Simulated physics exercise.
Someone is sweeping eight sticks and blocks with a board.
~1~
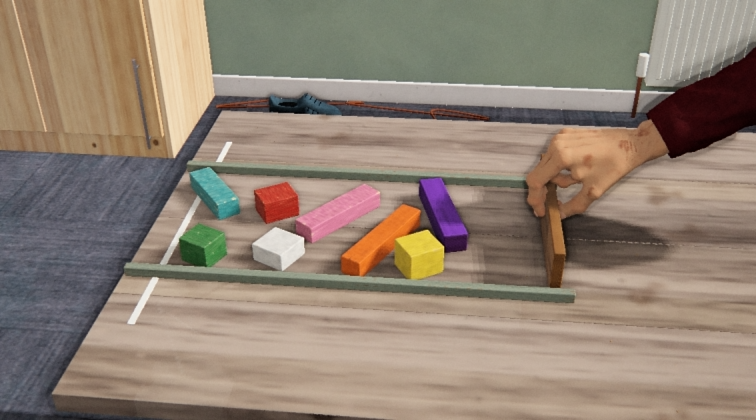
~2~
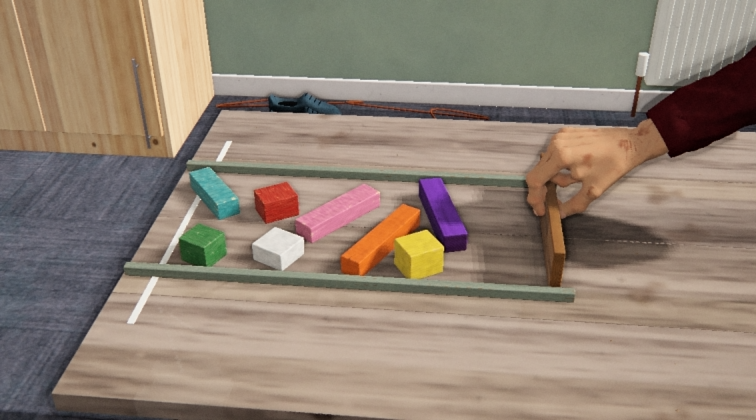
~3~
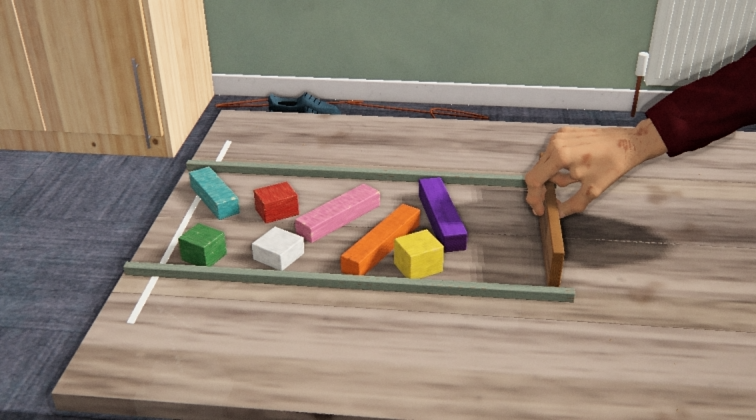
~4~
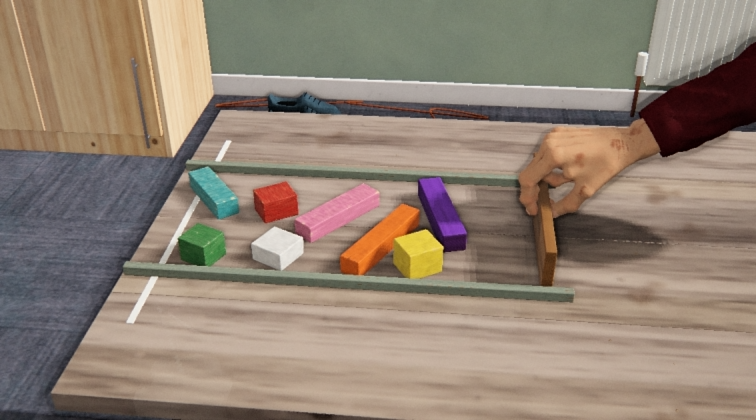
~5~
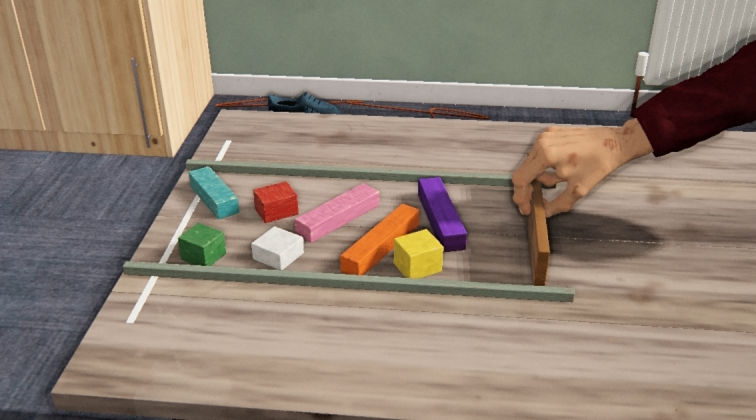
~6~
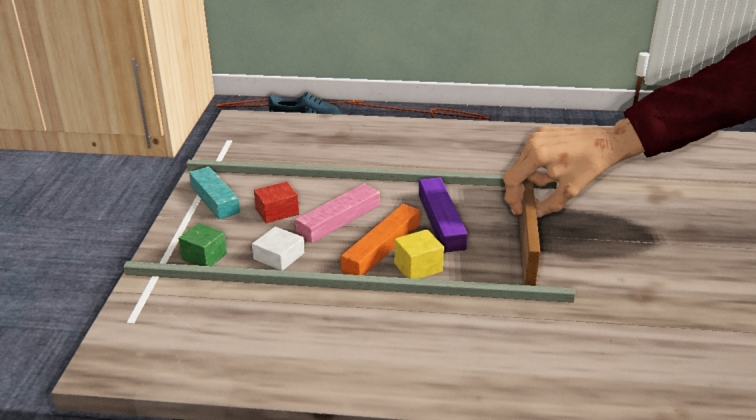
In this clip, eight coloured sticks and blocks lie still between two green rails on a wooden table, while a hand at the right holds an upright wooden board and slides it slightly left without touching them.
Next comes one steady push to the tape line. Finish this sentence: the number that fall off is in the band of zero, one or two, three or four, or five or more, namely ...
Namely five or more.
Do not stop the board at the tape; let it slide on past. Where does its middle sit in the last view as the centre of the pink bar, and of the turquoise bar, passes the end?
The middle is at (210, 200) when it's the pink bar, and at (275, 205) when it's the turquoise bar.
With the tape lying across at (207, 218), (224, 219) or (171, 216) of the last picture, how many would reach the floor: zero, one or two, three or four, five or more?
Taken in the order given: 5 or more, three to four, more than four.
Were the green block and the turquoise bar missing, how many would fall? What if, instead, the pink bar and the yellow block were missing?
First try 4, second try 5.
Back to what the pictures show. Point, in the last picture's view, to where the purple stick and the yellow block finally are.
Final pixels, roughly: (182, 199) for the first, (152, 235) for the other.
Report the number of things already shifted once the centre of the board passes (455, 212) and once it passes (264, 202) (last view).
1 at one spot and 8 at the other.
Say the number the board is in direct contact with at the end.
That makes 2.
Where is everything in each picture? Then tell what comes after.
Turquoise bar (214, 193); green block (203, 247); red block (277, 203); board (550, 218); tape (188, 218), in the first picture.
Green block (203, 246); purple stick (442, 213), in the second picture.
Red block (276, 202); orange bar (382, 240), in the third picture.
Turquoise bar (213, 192); yellow block (418, 255), in the fourth picture.
Green block (202, 246); white block (278, 248), in the fifth picture.
Turquoise bar (214, 192); green block (203, 246); red block (277, 202); board (527, 216); tape (188, 217), in the sixth picture.
A little later, none off yet; turquoise bar at rest near (214, 192); green block at rest near (203, 246); red block at rest near (277, 202).
Next, none off yet; turquoise bar moving near (209, 193); green block at rest near (201, 246); red block shifted about its own width near (245, 198).
Later still, one off so far; turquoise bar on its side near (147, 246); green block tilted well over near (115, 255); red block shifted well along near (179, 184).
When it is over, the number that fall off is five or more; down, orange bar, pink bar, white block, red block, green block and turquoise bar.
